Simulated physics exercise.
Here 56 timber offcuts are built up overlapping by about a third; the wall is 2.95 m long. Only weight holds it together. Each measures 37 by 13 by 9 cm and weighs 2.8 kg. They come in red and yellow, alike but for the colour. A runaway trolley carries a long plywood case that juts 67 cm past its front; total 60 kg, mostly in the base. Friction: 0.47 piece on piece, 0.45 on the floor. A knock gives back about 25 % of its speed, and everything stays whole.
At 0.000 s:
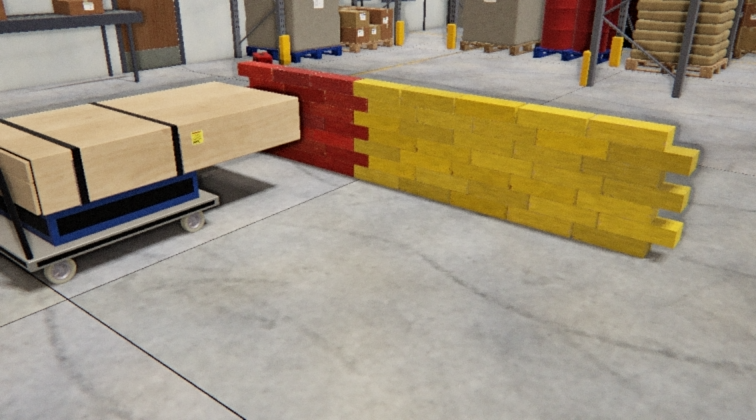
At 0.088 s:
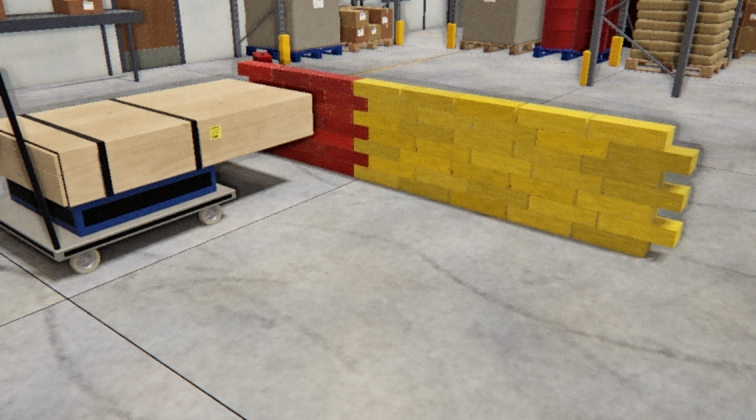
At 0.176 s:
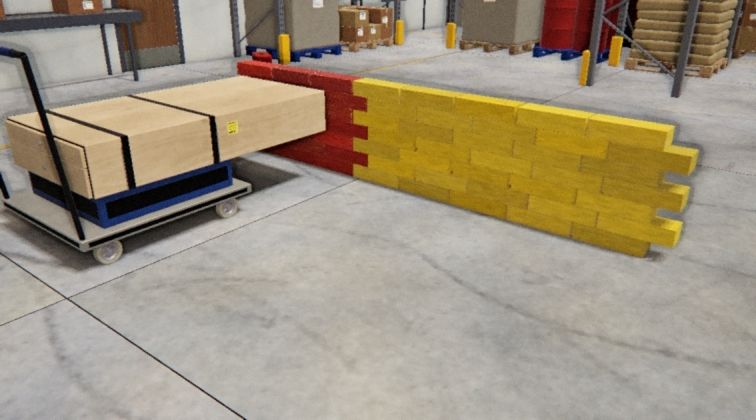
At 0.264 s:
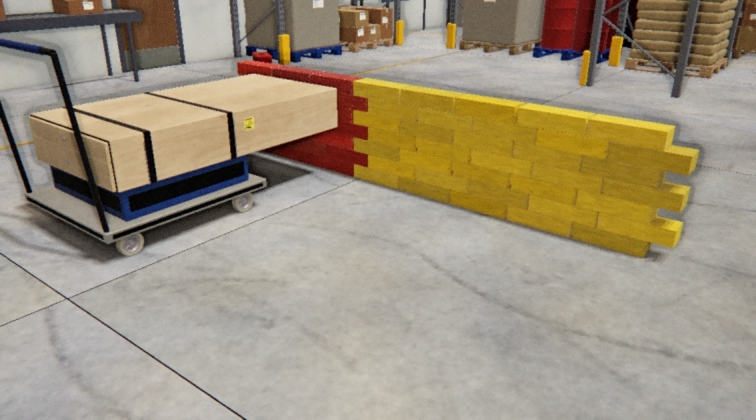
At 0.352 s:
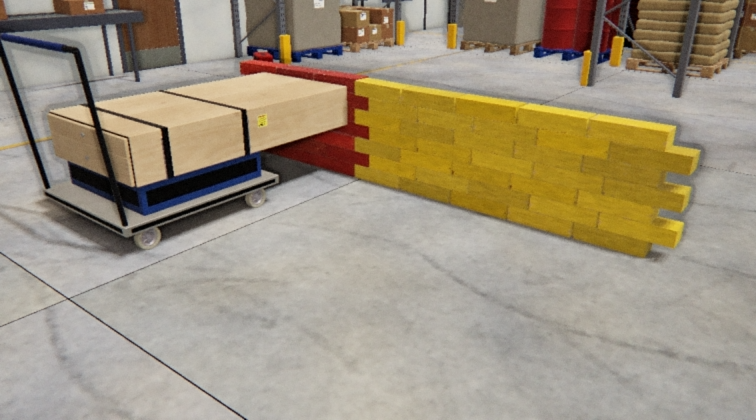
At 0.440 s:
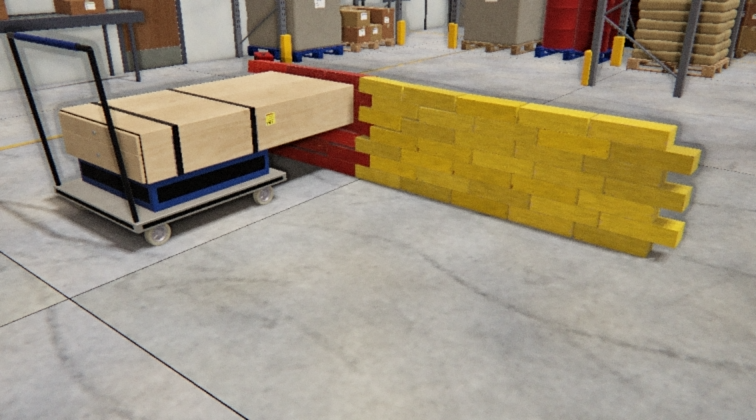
A flatbed cart carrying a strapped wooden load rolls right across a warehouse floor toward the red end of a low wall of red and yellow blocks. The load's front edge closes the gap and presses into the red section, nudging some blocks slightly and tilting a top red one.
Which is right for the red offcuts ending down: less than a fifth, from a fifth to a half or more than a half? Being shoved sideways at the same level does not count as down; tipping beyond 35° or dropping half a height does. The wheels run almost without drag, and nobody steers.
The part is upwards of a half.
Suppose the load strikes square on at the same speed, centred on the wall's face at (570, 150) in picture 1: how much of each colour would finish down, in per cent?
In that case red 0, yellow 50 per cent.
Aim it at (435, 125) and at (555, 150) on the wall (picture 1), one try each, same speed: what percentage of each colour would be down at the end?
Red 10 then 0, yellow 50 then 50 per cent.
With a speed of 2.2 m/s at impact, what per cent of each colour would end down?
In that case red 70, yellow 10 per cent.
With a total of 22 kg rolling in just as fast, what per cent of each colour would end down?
In that case red 90, yellow 10 per cent.
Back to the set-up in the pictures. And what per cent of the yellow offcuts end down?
By colour: Yellow 10 per cent.
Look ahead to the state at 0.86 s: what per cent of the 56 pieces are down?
At that moment 40 per cent.
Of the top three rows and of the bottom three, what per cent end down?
Top 50, bottom 20 per cent.
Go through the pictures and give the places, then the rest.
In the first frame (each place is the centre of the face we see best), load (292, 112) 41 cm short of the wall; top red offcut (331, 85); top yellow offcut (484, 111); all as stacked.
The second frame shows load (306, 108) 29 cm short of the wall; top red offcut (330, 84).
The third frame shows load (318, 105) 18 cm short of the wall; top red offcut (330, 84).
The fourth frame shows load (331, 102) 6 cm short of the wall; top red offcut (330, 84).
The fifth frame shows load (341, 100) 29 mm into the wall's line; top red offcut (335, 83) moved 37 mm; 12 have shifted.
The sixth frame shows load (348, 98) 9 cm into the wall's line; top red offcut (344, 81) tilted 6°; top yellow offcut (485, 110); 21 have shifted.
By 0.64 s, load 18 cm past the wall's line, still rolling; 8 of the 21 red offcuts down (8 of 56 in all colours); top red offcut tilted 34°, 7 cm lower.
By 0.86 s, load 28 cm past the wall's line, still rolling; 17 of the 21 red offcuts down (21 of 56 in all colours); top red offcut tilted 73°, 45 cm lower.
When it is over (2.0 s), load 63 cm past the wall's line, still rolling; 17 of the 21 red offcuts down (21 of 56 in all colours); top red offcut on its side; top yellow offcut unmoved. That is 81 per cent. In pixels of the last frame, middles, top red offcut near (434, 136), top yellow offcut near (491, 108).
